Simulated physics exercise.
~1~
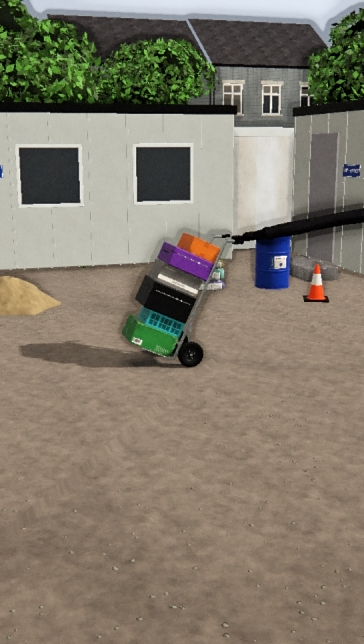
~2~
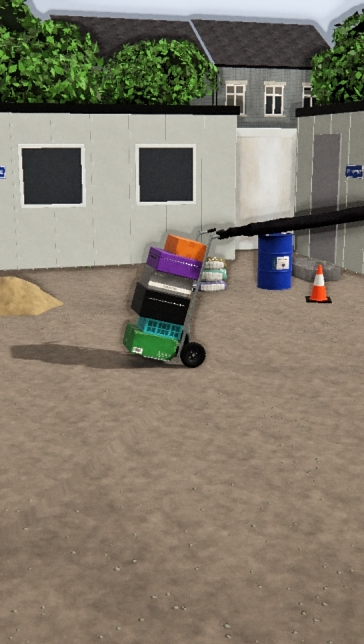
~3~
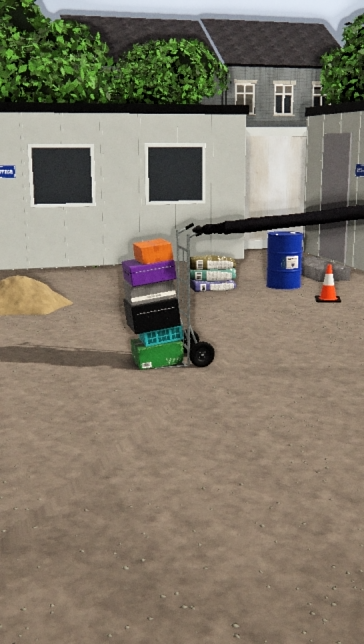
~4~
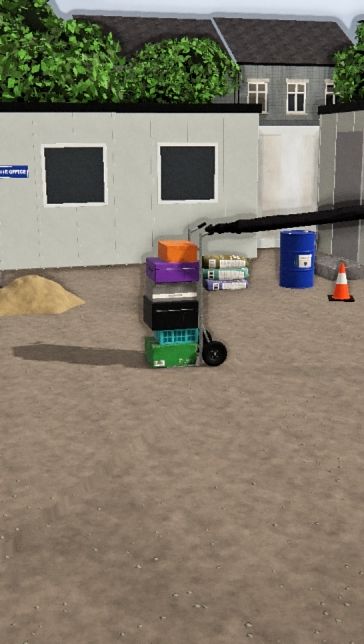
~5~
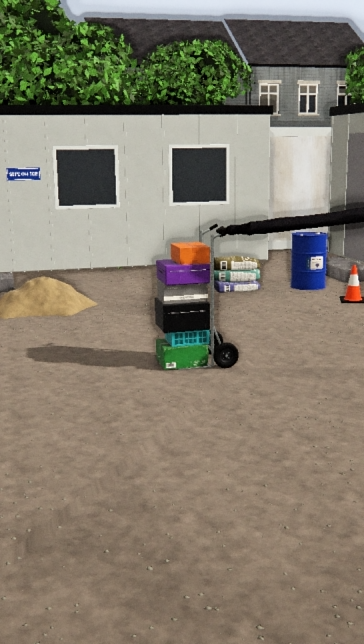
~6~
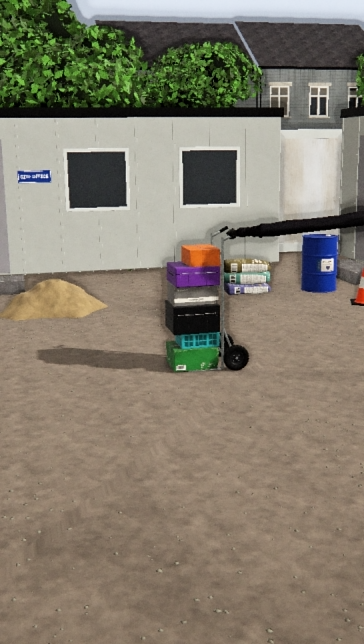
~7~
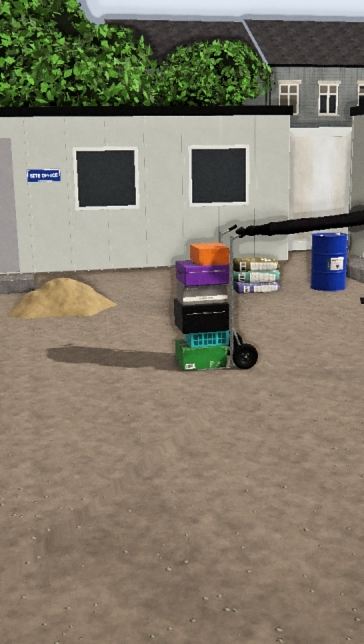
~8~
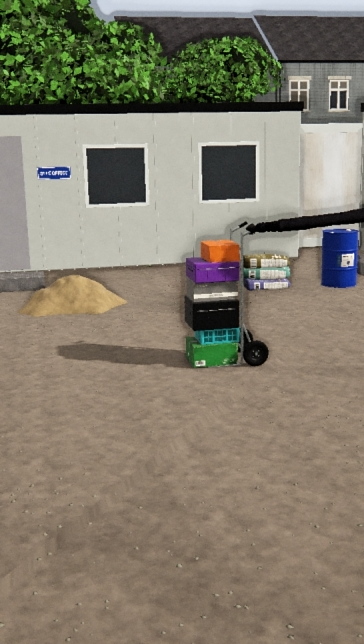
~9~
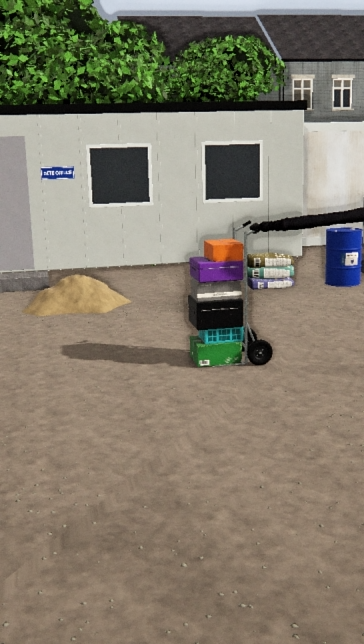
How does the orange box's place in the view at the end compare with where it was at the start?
It ends a little further to the right in the view, at about the same height as at the start.
Loaded sack truck swinging upright from a rightward lean, dark arm at its handle, then standing with its colourful stack intact as the view pans left.
